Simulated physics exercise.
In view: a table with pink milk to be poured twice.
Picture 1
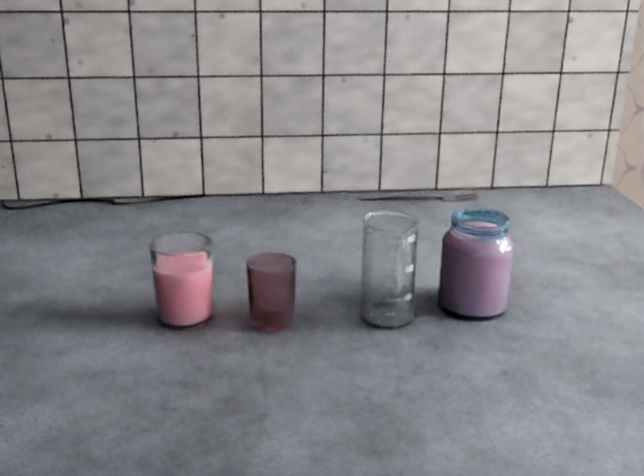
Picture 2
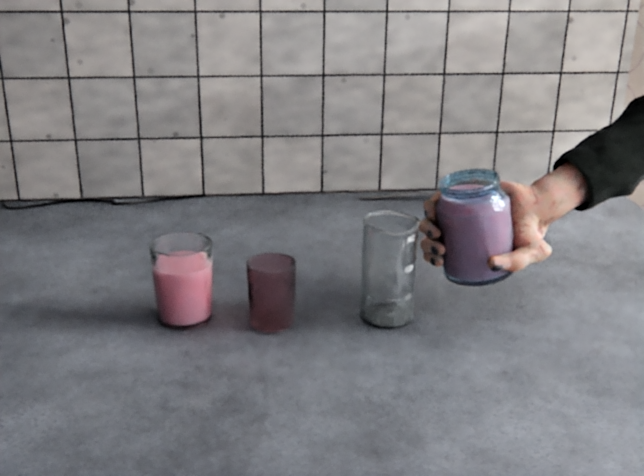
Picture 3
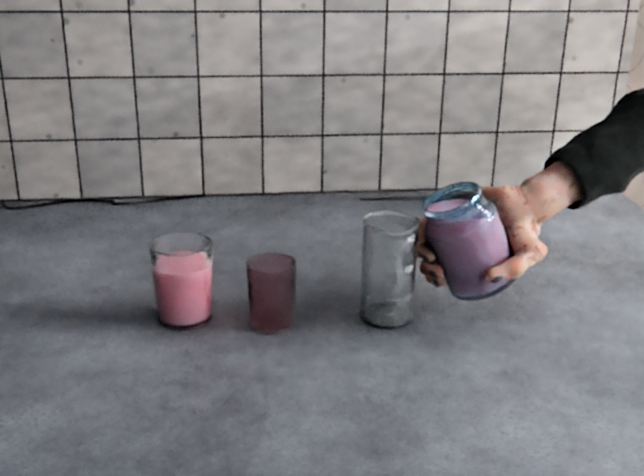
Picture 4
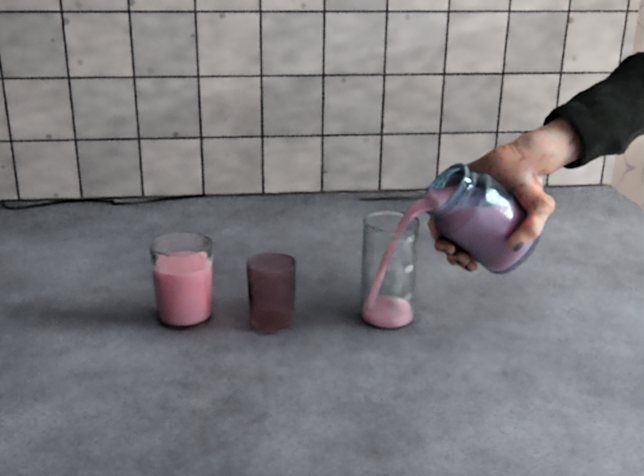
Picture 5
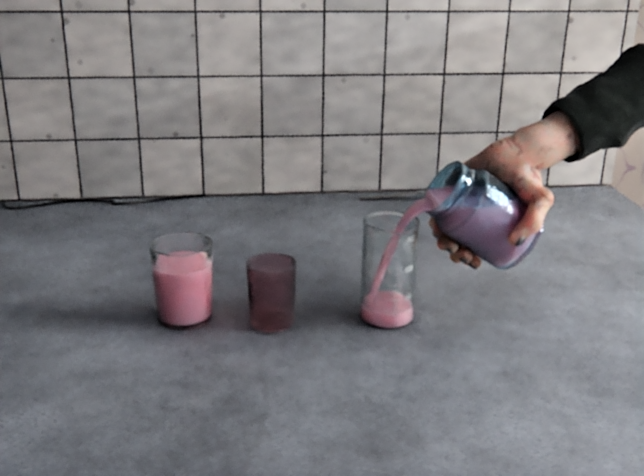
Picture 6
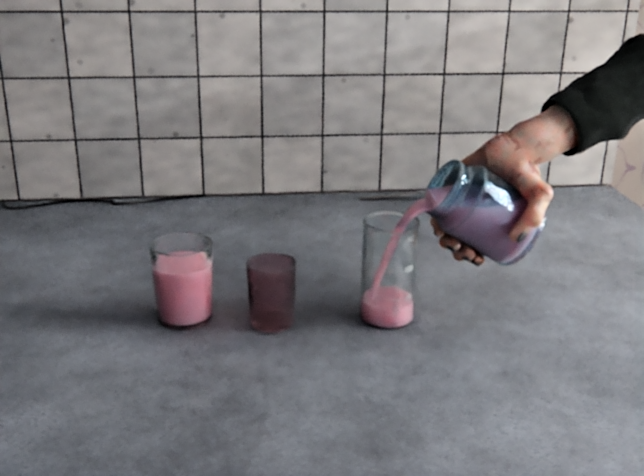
At the start, a tumbler of pink milk, a small empty glass, an empty beaker and a nearly full jar stand in a row on a gray table. A hand lifts the jar on the right and tilts it leftward over the beaker. A pink stream runs in, and the milk slowly rises.
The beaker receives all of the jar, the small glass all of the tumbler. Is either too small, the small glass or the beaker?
The small glass runs over; the beaker runs over.
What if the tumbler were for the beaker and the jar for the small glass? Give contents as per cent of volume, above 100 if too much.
About 60 and 330 per cent.
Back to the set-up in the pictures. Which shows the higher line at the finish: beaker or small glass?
It is the right one.
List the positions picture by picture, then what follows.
Both stand on the top; jar (477, 260) about three quarters full; tumbler (183, 278) about three quarters full; beaker (389, 268) empty; small glass (272, 290) empty, in the first frame.
The hand lifts the jar; jar about three quarters full, surface at (471, 195); beaker (389, 268) empty, in the second frame.
The jar is brought over; jar (467, 237) tipped 25° with all of its load; beaker (389, 268) empty, in the third frame.
A stream runs into the beaker; jar (478, 215) tipped 50° with nearly all of its load; beaker nearly empty, surface at (387, 307), in the fourth frame.
A stream runs into the beaker; jar (478, 212) tipped 55° with nearly all of its load; small glass (272, 290) empty, in the fifth frame.
A stream runs into the beaker; jar (478, 209) tipped 60° with nearly all of its load; tumbler about three quarters full, surface at (182, 263); beaker about a quarter full, surface at (388, 298); small glass (272, 290) empty, in the sixth frame.
Soon after, the beaker is about three quarters full.
Later, the beaker is full to the brim and has run over.
In the end, the small glass is full to the brim and has run over; the beaker is full to the brim and has run over.
